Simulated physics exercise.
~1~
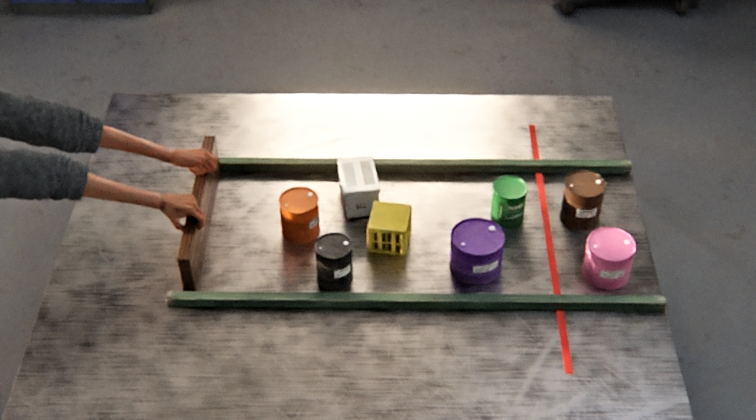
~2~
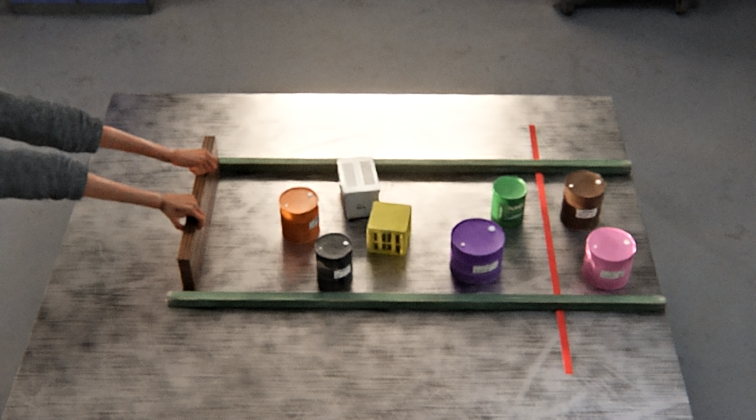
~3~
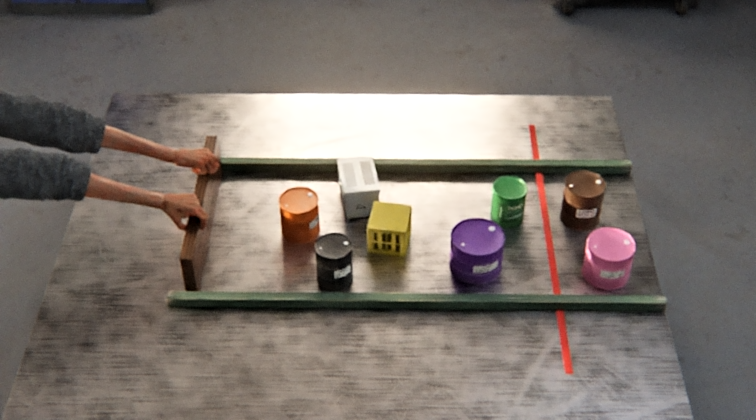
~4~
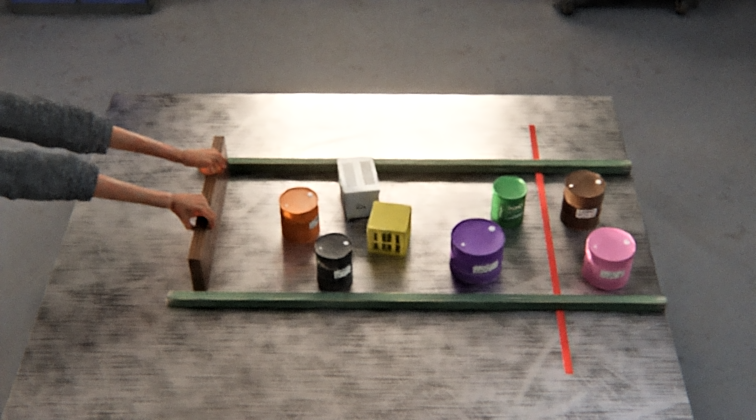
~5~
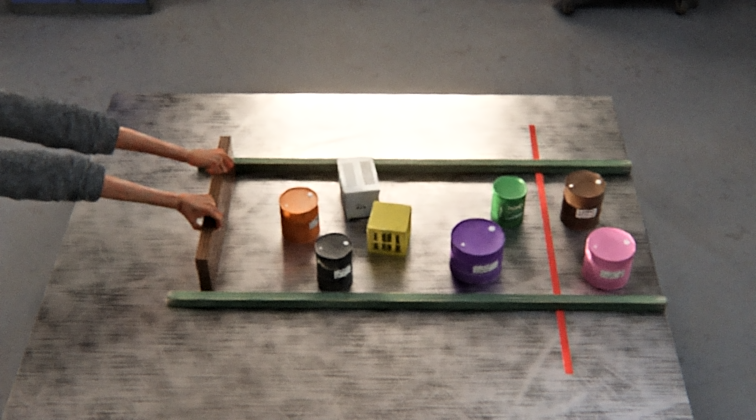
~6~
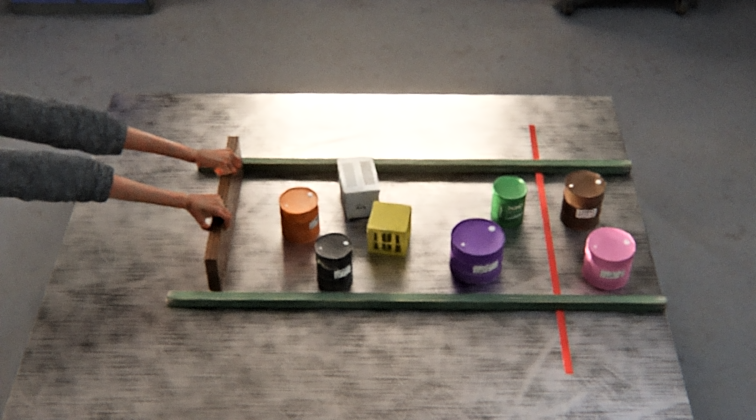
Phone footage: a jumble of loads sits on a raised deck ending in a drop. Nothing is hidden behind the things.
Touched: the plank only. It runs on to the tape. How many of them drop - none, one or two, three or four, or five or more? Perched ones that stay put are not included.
The count that fall off is at least one and at most two.
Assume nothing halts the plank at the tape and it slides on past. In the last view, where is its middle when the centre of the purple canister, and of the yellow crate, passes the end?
Around (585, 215) first and around (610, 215) second.
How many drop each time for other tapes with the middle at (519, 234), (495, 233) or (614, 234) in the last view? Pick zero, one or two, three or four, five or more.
Taking the places in the order asked: None at all, then none, then at least five.
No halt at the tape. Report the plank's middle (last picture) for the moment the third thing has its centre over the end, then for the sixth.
Roughly (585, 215) and then roughly (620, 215).
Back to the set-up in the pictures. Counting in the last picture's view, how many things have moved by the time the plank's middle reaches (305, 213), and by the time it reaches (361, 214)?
Moved so far: 1, later 4.
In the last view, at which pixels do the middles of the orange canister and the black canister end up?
Taking them in turn, first comes (568, 213), then (575, 264).
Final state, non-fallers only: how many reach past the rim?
The number overhanging is 1.
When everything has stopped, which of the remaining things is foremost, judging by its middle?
Brown canister.
Soon after, none off yet; pink canister at rest near (609, 258); brown canister at rest near (582, 201); green pail at rest near (508, 203).
By the end, the number that fall off is one or two; fallen, pink canister.
